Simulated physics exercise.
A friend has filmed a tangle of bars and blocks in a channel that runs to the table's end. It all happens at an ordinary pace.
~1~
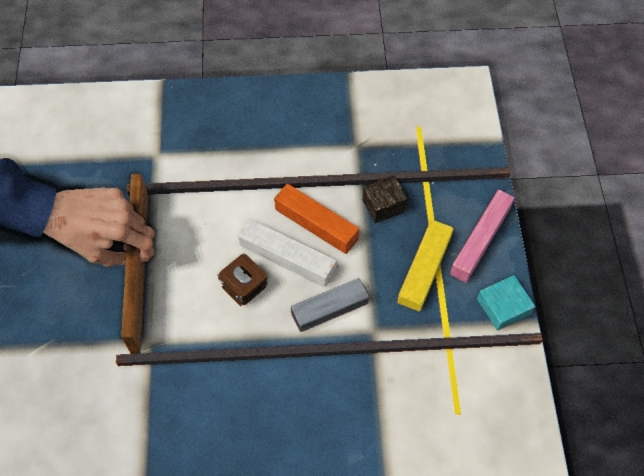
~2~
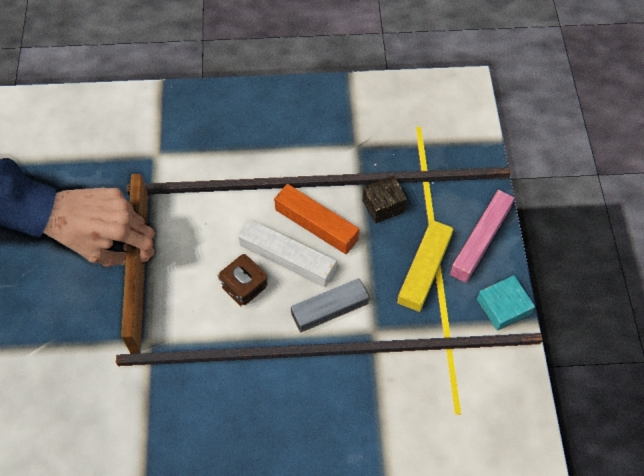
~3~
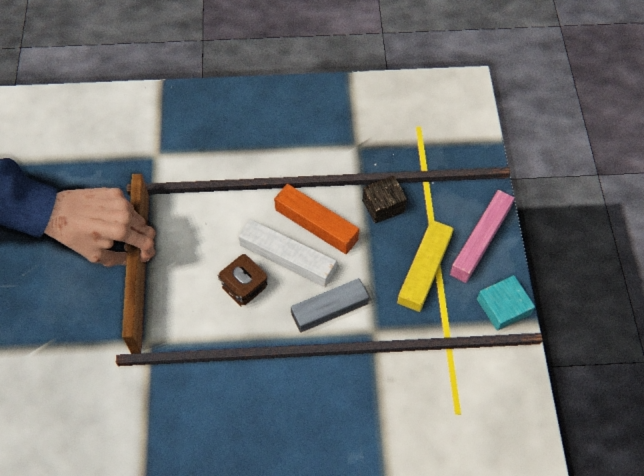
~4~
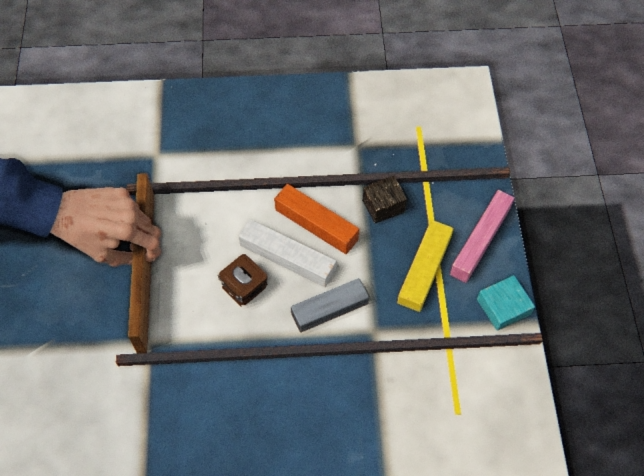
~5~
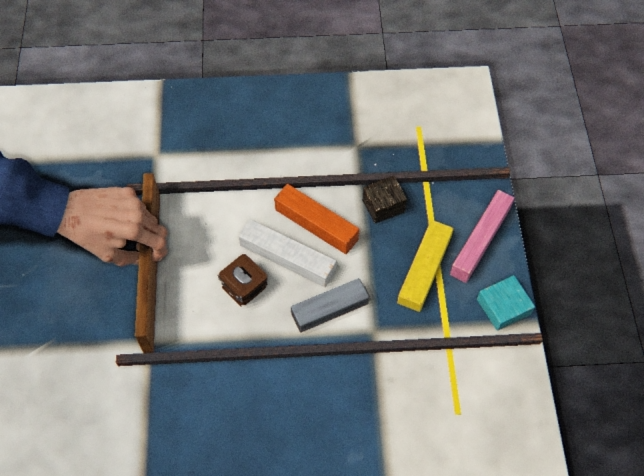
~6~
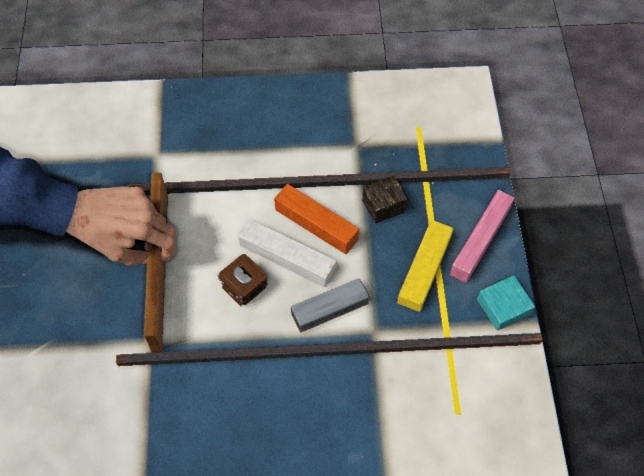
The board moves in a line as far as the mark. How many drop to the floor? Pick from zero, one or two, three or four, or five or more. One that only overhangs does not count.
Here the number that fall off is one or two.
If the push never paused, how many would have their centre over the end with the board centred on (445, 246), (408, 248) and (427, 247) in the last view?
Past the end: 3, 1 and 2.
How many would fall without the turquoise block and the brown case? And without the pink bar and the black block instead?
1 in the first case, 1 in the second.
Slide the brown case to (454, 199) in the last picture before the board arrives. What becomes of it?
The brown case holds on.
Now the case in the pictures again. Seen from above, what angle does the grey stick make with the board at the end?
About 90°.
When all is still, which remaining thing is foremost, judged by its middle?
It is the yellow bar.
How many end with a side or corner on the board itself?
The number is 4.
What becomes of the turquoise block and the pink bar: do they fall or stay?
The turquoise block is lost; the pink bar goes over.
Early on, none off yet; turquoise block at rest near (506, 303); pink bar at rest near (483, 236); yellow bar at rest near (426, 265).
Finally, the number that fall off is one or two; lost, pink bar and turquoise block.
